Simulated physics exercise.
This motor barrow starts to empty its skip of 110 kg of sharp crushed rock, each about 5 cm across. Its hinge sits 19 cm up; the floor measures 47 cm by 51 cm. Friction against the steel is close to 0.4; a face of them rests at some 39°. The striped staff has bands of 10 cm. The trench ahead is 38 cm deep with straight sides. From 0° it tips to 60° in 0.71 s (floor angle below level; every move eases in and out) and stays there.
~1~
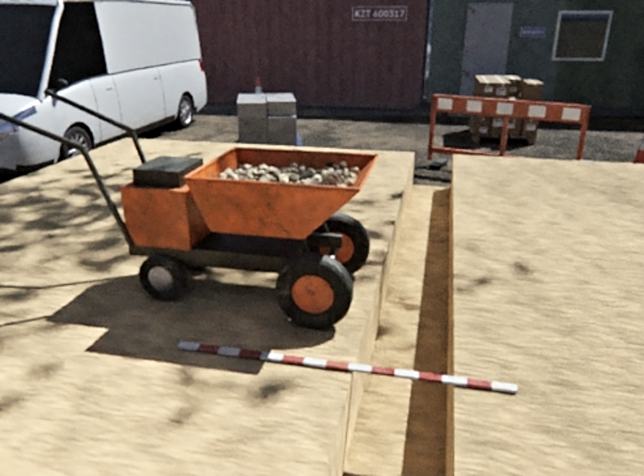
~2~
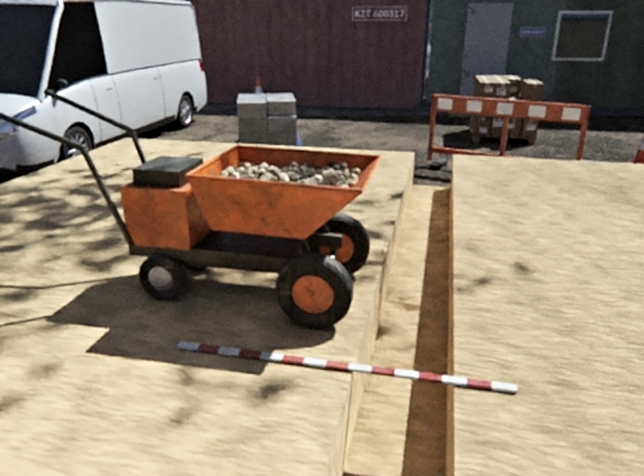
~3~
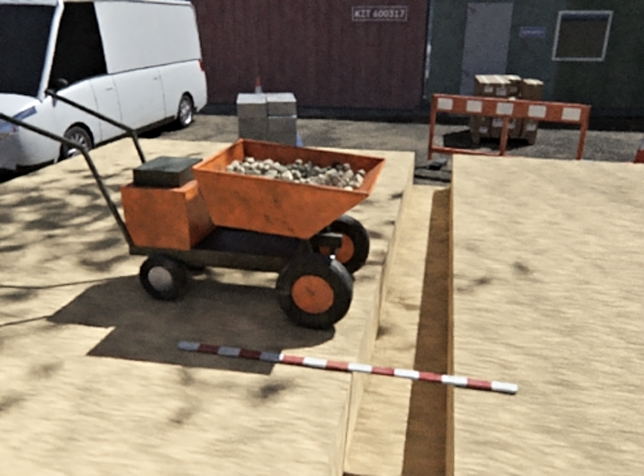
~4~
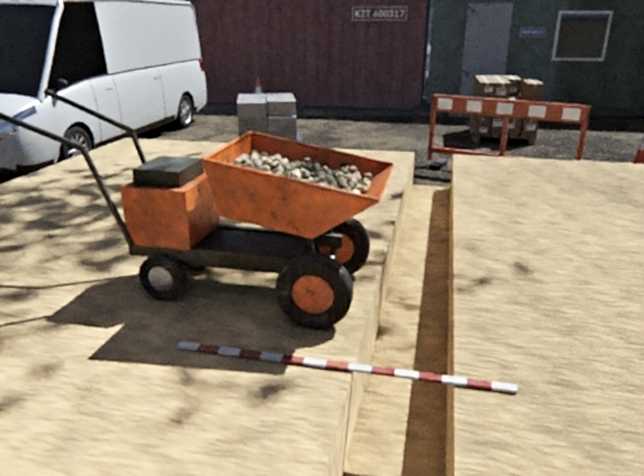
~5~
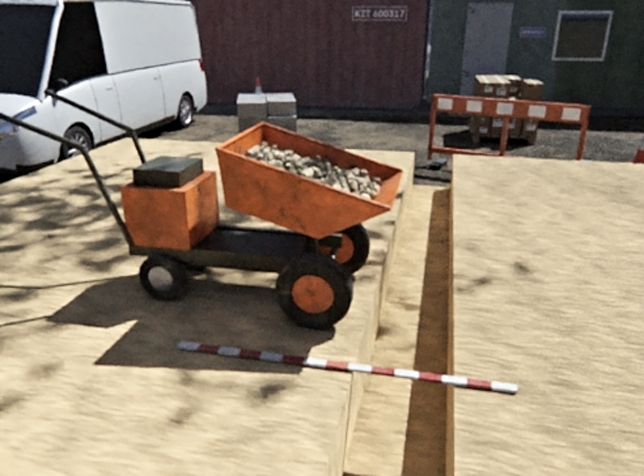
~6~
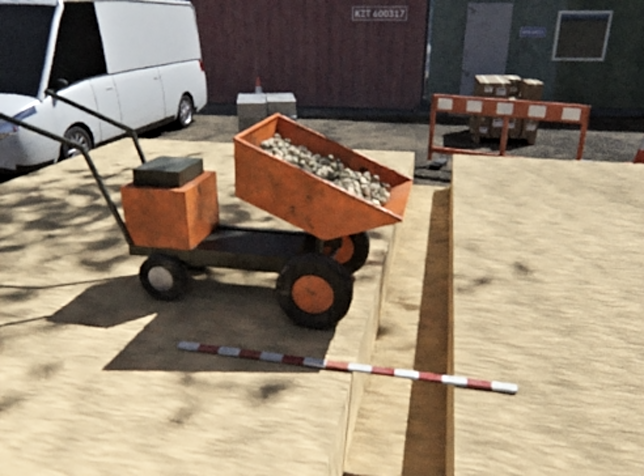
In this clip, an orange motor barrow loaded with crushed rock stands beside a straight-sided trench, near a red and white striped staff, while its skip gradually tilts forward to the right, the rear rising as the wheels stay still.
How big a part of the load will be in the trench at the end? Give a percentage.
About 26 per cent.
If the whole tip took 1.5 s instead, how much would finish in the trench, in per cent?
In that case some 35 per cent.
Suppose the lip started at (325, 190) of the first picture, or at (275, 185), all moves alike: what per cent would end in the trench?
First some 55, then 70 per cent.
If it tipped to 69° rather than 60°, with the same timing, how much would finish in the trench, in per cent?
Then about 40 per cent.
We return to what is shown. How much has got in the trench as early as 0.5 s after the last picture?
About 5 per cent by then.
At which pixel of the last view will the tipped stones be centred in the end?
Near (475, 312).
Then, 0.2 s after the last picture the floor is at 50°, 100 % in the skip; the foremost stones are at (418, 237).
Then, 0.5 s after the last picture the floor is at 60°, 90 % in the skip, 5 % in the trench, 5 % past the trench; the foremost stones are at (479, 307).
Then, 0.9 s after the last picture the floor is at 60°, 51 % in the skip, 6 % in the trench, 42 % past the trench; the foremost stones are at (581, 332).
Then, 2.8 s after the last picture the floor is at 60°, 30 % in the skip, 26 % in the trench, 44 % past the trench; the foremost stones are past the picture's edge.
